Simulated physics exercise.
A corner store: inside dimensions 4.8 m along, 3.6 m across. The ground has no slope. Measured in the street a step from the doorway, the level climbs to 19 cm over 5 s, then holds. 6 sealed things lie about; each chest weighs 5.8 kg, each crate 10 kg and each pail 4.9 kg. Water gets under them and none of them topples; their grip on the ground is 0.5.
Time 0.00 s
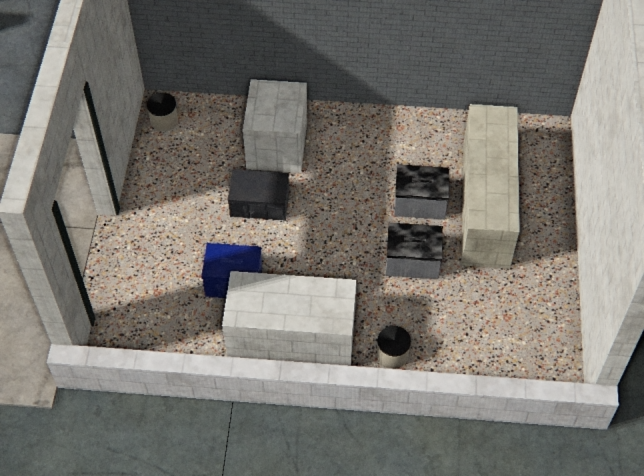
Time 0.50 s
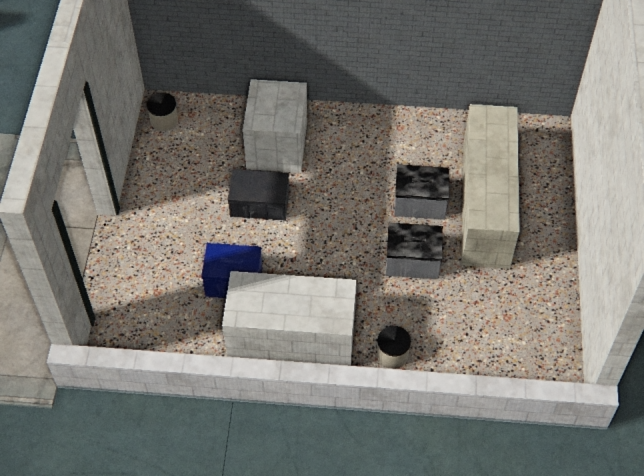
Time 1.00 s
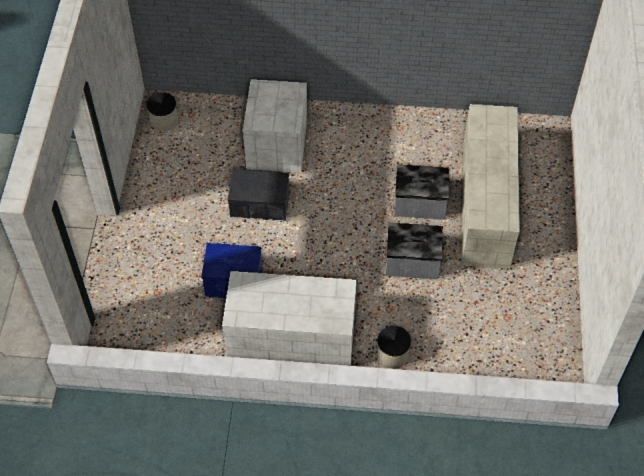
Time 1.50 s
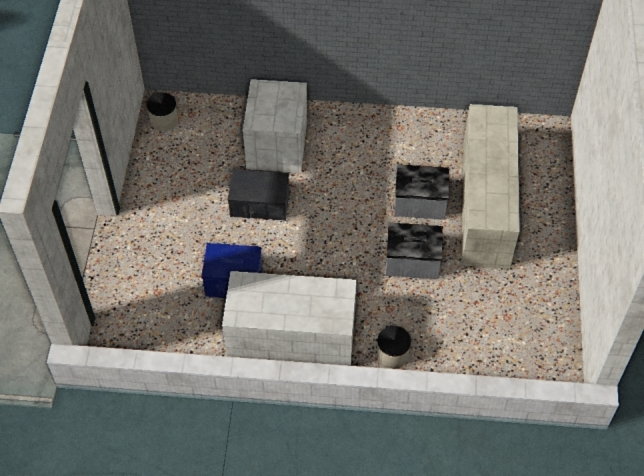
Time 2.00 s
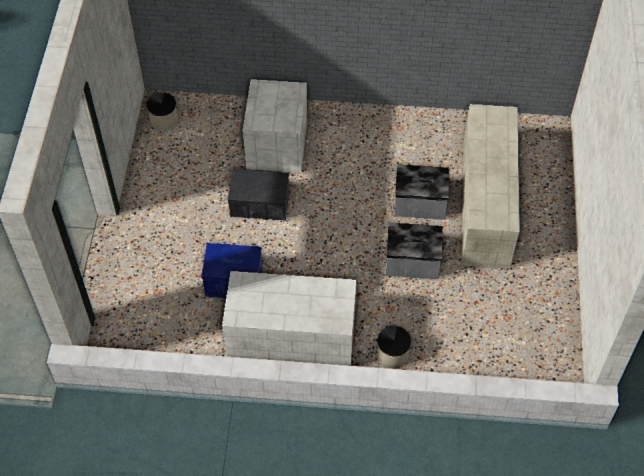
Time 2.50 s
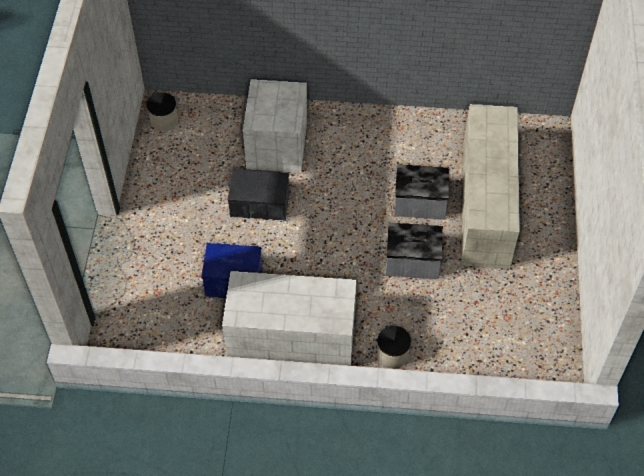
Murky teal water lies outside a pale-walled, open-topped store with a pebbled floor, seen from high above by a still camera. Inside, a grey block and dark box stand behind a blue box and long white block, with two dark-topped boxes beside a cream block at right and two pails. The water spreads over the paving at left, then slips slightly through the doorway, while everything inside stays put.
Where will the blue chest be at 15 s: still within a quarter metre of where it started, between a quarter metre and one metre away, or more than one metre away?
It is swept a long way.
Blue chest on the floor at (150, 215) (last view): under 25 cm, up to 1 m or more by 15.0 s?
I'd say it budges a bit.
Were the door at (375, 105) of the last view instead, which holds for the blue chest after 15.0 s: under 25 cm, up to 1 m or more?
Under that change the blue chest is pushed well away.
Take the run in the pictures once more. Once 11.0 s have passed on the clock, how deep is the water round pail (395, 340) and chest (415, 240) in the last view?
5 and 10 cm.
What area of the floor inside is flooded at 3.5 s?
Roughly 1.5 m2 of it is wet.
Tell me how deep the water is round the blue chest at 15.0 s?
11 cm, roughly.
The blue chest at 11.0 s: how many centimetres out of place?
Some 200 cm from the start.
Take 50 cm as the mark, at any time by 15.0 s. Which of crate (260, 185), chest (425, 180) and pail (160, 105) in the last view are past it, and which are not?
Result, in order: Higher / higher / higher.
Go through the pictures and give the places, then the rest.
The blue chest at (231, 261) rests on the ground; water covers 0.0 m2; 0 of 6 have shifted, in the first picture.
The blue chest at (231, 261), on the bottom; 0.0 m2 under water; 0 of 6 have shifted, in the second picture.
The blue chest at (231, 261) rests on the ground; 0.0 m2 under water; 0 of 6 have shifted, in the third picture.
The blue chest at (231, 261), on the bottom; water covers 0.0 m2; 0 of 6 have shifted, in the fourth picture.
The blue chest at (231, 261), on the bottom; water covers 0.0 m2; 0 of 6 have shifted, in the fifth picture.
The blue chest at (231, 261), on the bottom; 0.2 m2 under water; 0 of 6 have shifted, in the sixth picture.
After 3.5 s the blue chest is near (231, 261), 0.0 m from its start, aground; 0 afloat.
After 6.8 s the blue chest is near (382, 255), 1.5 m from its start, afloat; 1 afloat.
After 11.0 s the blue chest is near (443, 328), 2.2 m from its start, afloat; 4 afloat.
After 15.0 s the blue chest is near (439, 314), 2.1 m from its start, afloat; 6 afloat.
